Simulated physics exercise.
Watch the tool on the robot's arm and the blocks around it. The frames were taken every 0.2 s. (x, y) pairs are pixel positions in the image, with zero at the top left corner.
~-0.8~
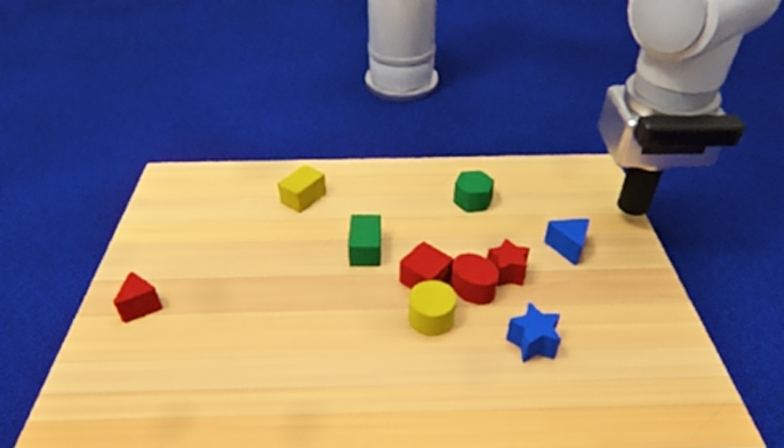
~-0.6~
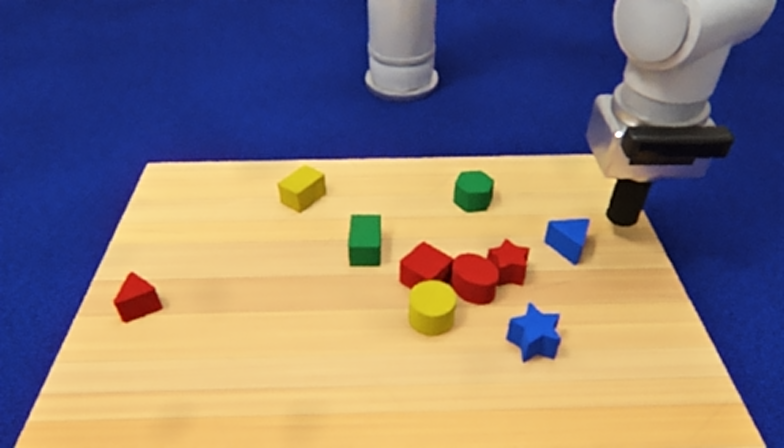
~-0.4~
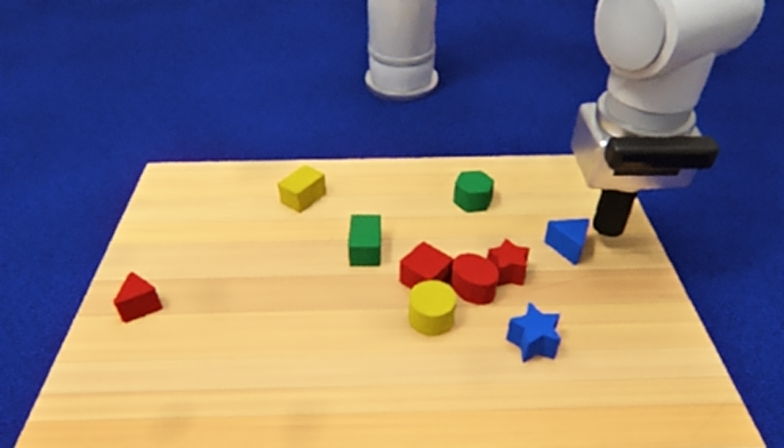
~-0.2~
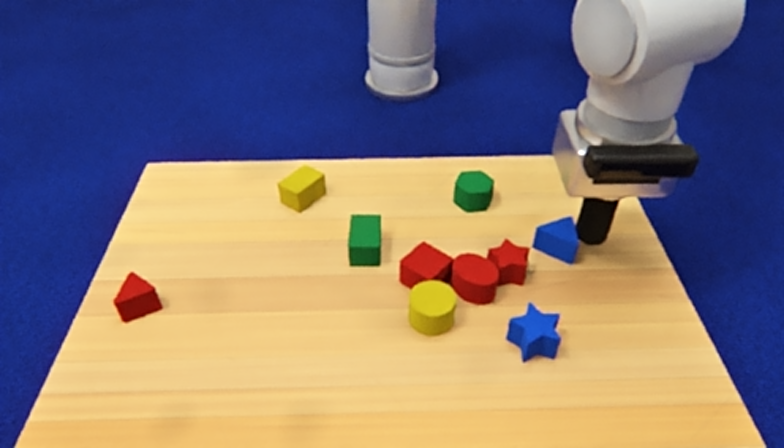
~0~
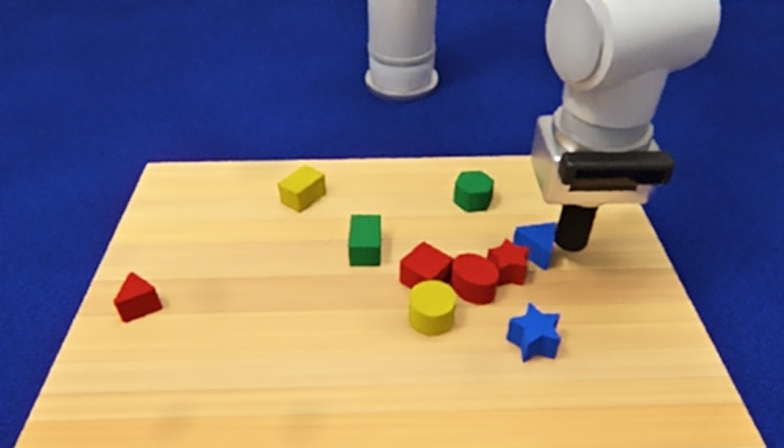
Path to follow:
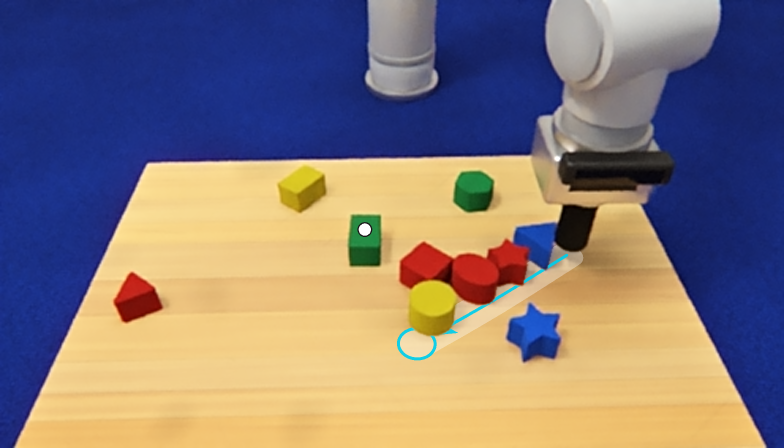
A white robot arm with a black tool reaches over the right side of a pale wooden board on a blue surface, seen from above at an angle by a still camera. Green and yellow blocks, a red cluster, a blue star and a blue triangle sit across it, with a red triangle at left. The tool moves left and slightly nearer, meets the blue triangle and pushes it left beside the red star.
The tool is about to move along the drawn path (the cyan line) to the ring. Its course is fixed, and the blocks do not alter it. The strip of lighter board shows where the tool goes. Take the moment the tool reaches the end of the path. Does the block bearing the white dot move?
That would be a yes.
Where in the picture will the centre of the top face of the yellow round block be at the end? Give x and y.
The answer is (377, 311).
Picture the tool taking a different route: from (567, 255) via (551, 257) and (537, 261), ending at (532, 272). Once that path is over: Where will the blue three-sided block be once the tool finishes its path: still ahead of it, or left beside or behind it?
Beside or behind it.
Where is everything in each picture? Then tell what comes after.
The first picture shows lower end of the tool (632, 206), tops of blocks, green rectangle (365, 230), red square (427, 260), yellow round block (433, 298), red elliptical block (476, 268), red star-shaped block (510, 253), blue three-sided block (573, 228).
The second picture shows tool (622, 217), blocks as before.
The third picture shows tool (608, 227), blocks as before.
The fourth picture shows tool (591, 235), blue three-sided block (562, 229).
The fifth picture shows tool (571, 241), green rectangle (365, 230), red square (427, 260), yellow round block (433, 298), red elliptical block (476, 268), red star-shaped block (510, 253), blue three-sided block (541, 233).
The drawn path runs straight from (567, 255) to (417, 343); the dot is on the green rectangle.
The first path, step by step. One third of the way, tool (525, 269); red square (419, 259); red elliptical block (463, 270), turned 15° clockwise; red star-shaped block (492, 257); blue three-sided block (519, 230), turned 15° clockwise.
Two thirds of the way, tool (474, 299); green rectangle (358, 227), turned 20° clockwise; red square (382, 251), turned 20° anticlockwise; yellow round block (408, 306); red elliptical block (414, 269), turned 60° clockwise; red star-shaped block (450, 274), turned 30° clockwise; blue three-sided block (519, 230), turned 15° clockwise.
At the end, tool (417, 330); green rectangle (353, 224), turned 35° clockwise; red square (373, 247); yellow round block (377, 311); red elliptical block (397, 270), turned 80° clockwise; red star-shaped block (428, 288), turned 65° clockwise; blue three-sided block (519, 230), turned 15° clockwise.
